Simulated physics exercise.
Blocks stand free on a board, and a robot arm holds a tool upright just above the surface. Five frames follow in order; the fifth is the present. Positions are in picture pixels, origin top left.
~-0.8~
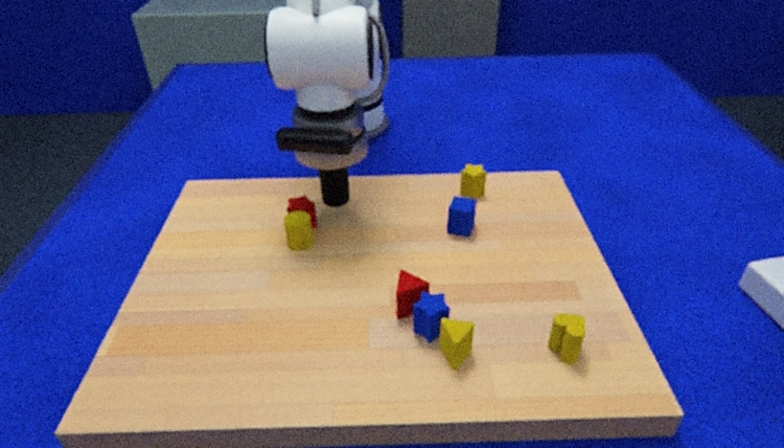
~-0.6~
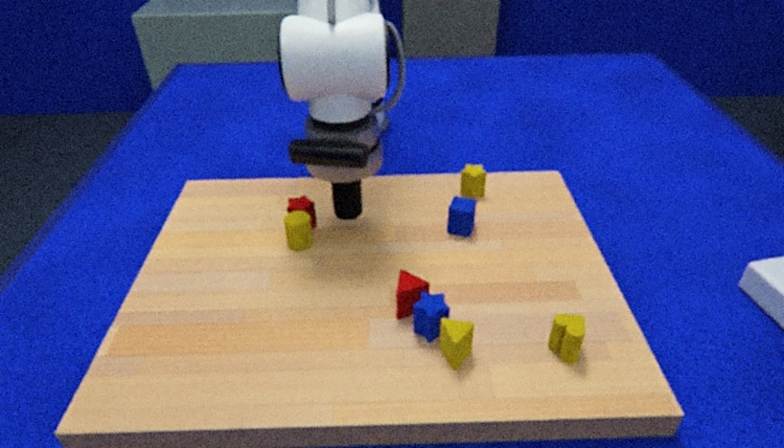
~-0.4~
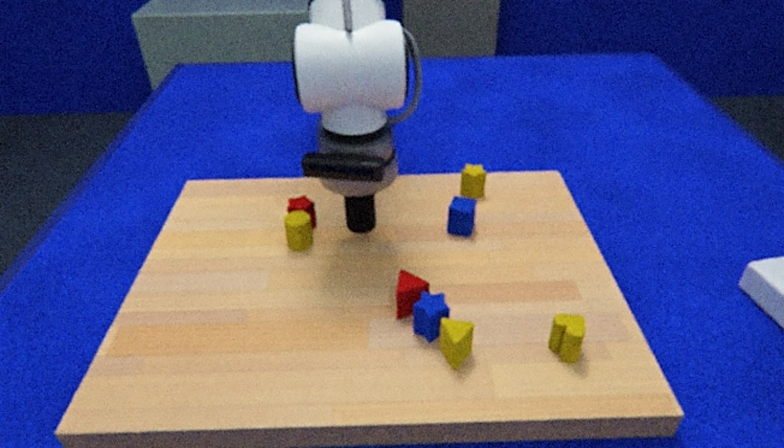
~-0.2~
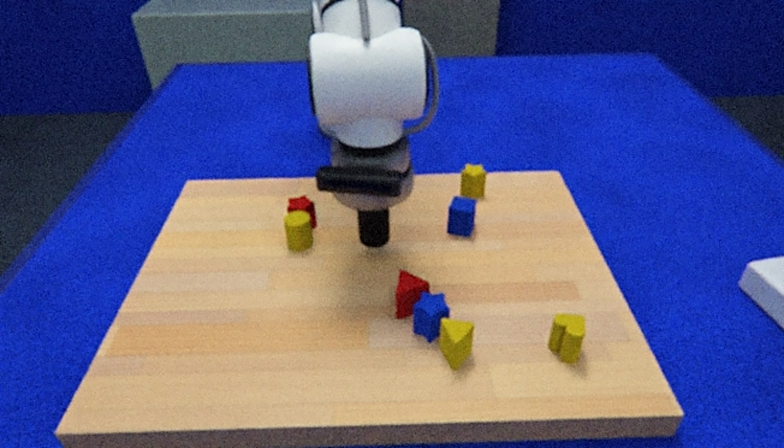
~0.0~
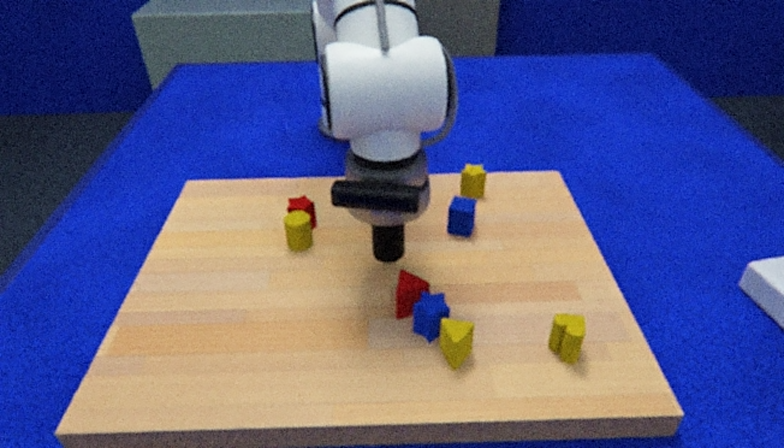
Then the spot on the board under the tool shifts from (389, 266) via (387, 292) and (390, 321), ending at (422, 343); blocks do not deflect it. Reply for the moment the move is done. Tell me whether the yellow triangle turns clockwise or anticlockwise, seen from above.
It twists with the clock when seen from above.
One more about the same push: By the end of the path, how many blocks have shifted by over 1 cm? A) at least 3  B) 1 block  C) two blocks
(A)
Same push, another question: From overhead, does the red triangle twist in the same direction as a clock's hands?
No
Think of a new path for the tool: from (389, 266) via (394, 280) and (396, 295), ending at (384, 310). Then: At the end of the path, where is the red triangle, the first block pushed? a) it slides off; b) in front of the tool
a (it slides off)
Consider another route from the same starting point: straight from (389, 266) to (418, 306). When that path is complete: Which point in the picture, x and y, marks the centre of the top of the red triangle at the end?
It sits at (414, 300).
The first path, step by step. One third of the way, tool at (387, 281); red triangle at (411, 284).
Two thirds of the way, tool at (390, 309); red triangle at (418, 288), turned 25° anticlockwise; blue star block at (436, 304), turned 15° clockwise.
At the end, tool at (422, 331); red triangle at (426, 290), turned 50° anticlockwise; blue star block at (458, 307), turned 15° anticlockwise; yellow triangle at (471, 334), turned 35° clockwise.
